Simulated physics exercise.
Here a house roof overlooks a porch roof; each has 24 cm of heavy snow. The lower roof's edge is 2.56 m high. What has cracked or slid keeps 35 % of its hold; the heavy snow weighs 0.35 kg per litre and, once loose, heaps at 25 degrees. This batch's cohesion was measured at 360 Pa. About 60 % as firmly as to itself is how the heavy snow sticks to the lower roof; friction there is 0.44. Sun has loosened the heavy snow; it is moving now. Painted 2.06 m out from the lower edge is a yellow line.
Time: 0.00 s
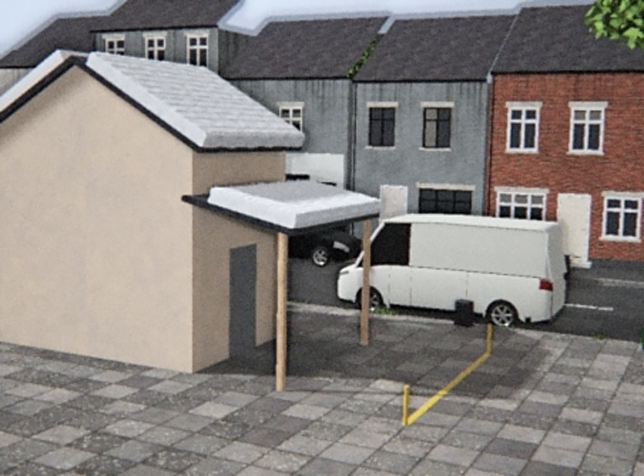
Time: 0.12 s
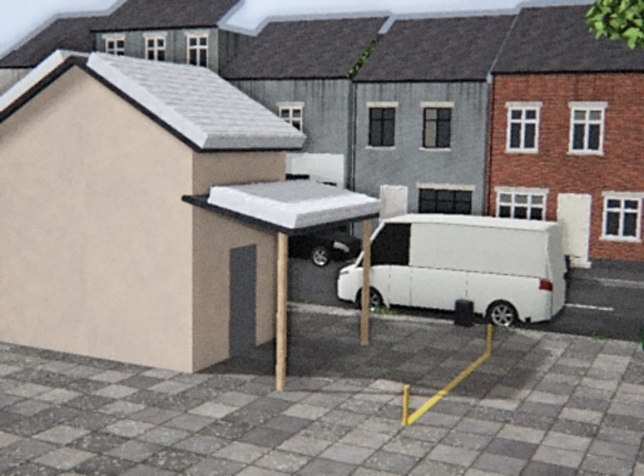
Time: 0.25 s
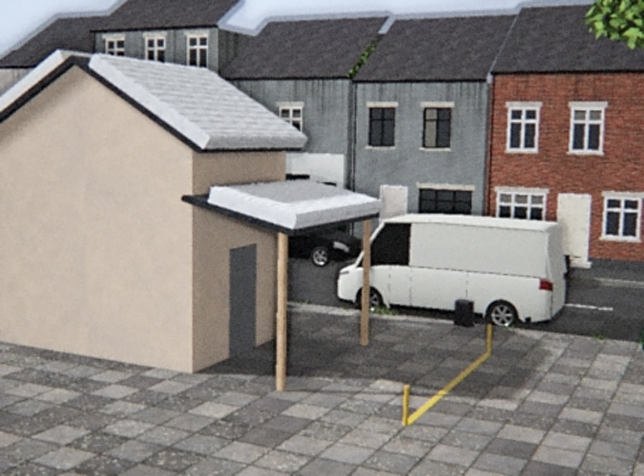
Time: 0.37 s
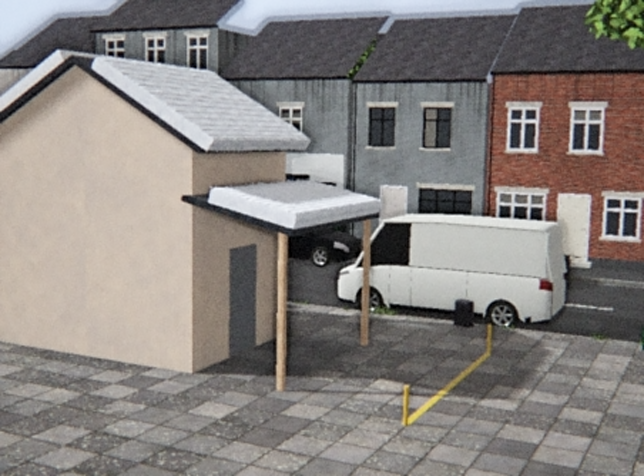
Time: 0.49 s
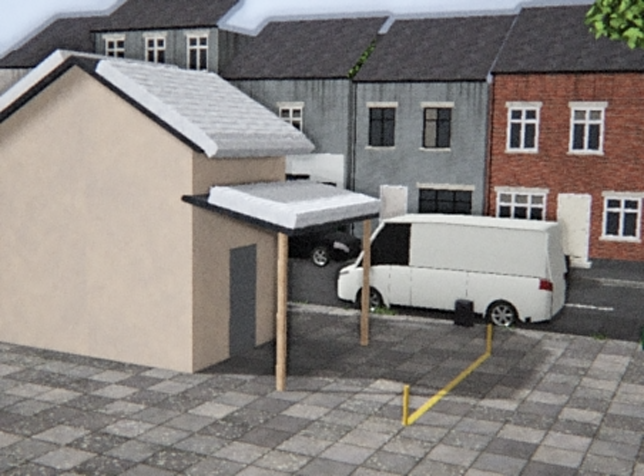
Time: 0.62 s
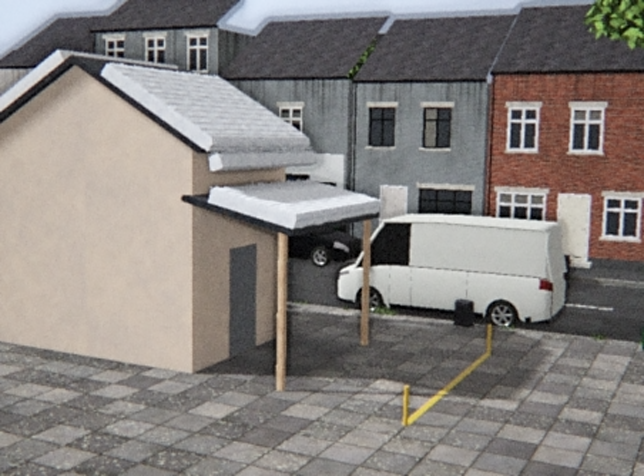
A beige house with a snow-covered roof stands at the left of a paved yard, seen from a raised, still viewpoint. A smaller snowy porch roof on wooden posts juts from its side above a grey door, with a yellow line on the paving, a white van behind, and grey and red-brick terraces beyond. The upper roof's thick snow creeps down the slope, edges past the eave and begins cracking.
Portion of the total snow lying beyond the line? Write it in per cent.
Near 10 %.
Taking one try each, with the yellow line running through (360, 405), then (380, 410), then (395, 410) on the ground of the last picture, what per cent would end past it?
The three tries give 25 %, 20 % and 14 % in turn.
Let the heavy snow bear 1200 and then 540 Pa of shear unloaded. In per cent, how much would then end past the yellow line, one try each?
0 %, then 1 %.
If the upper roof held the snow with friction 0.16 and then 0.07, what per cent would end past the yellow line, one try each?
First some 20 %, after that some 25 %.
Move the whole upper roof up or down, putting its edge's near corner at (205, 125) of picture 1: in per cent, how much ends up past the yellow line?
About 20 per cent.
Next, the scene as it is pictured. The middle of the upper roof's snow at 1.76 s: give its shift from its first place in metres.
2.6 m.
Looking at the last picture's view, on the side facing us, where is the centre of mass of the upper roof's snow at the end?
Look around (329, 319) on the near face.
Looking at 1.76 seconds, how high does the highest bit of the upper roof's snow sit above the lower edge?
1.0 m or thereabouts.
After 1.14 s, none is below the lower edge and 0 % is past the line.
After 1.76 s, none is below the lower edge and 0 % is past the line.
After 2.38 s, 36 % is below the lower edge and 0 % is past the line.
After 3.00 s, 49 % is below the lower edge and 10 % is past the line.
After 4.10 s, 49 % is below the lower edge and 10 % is past the line.
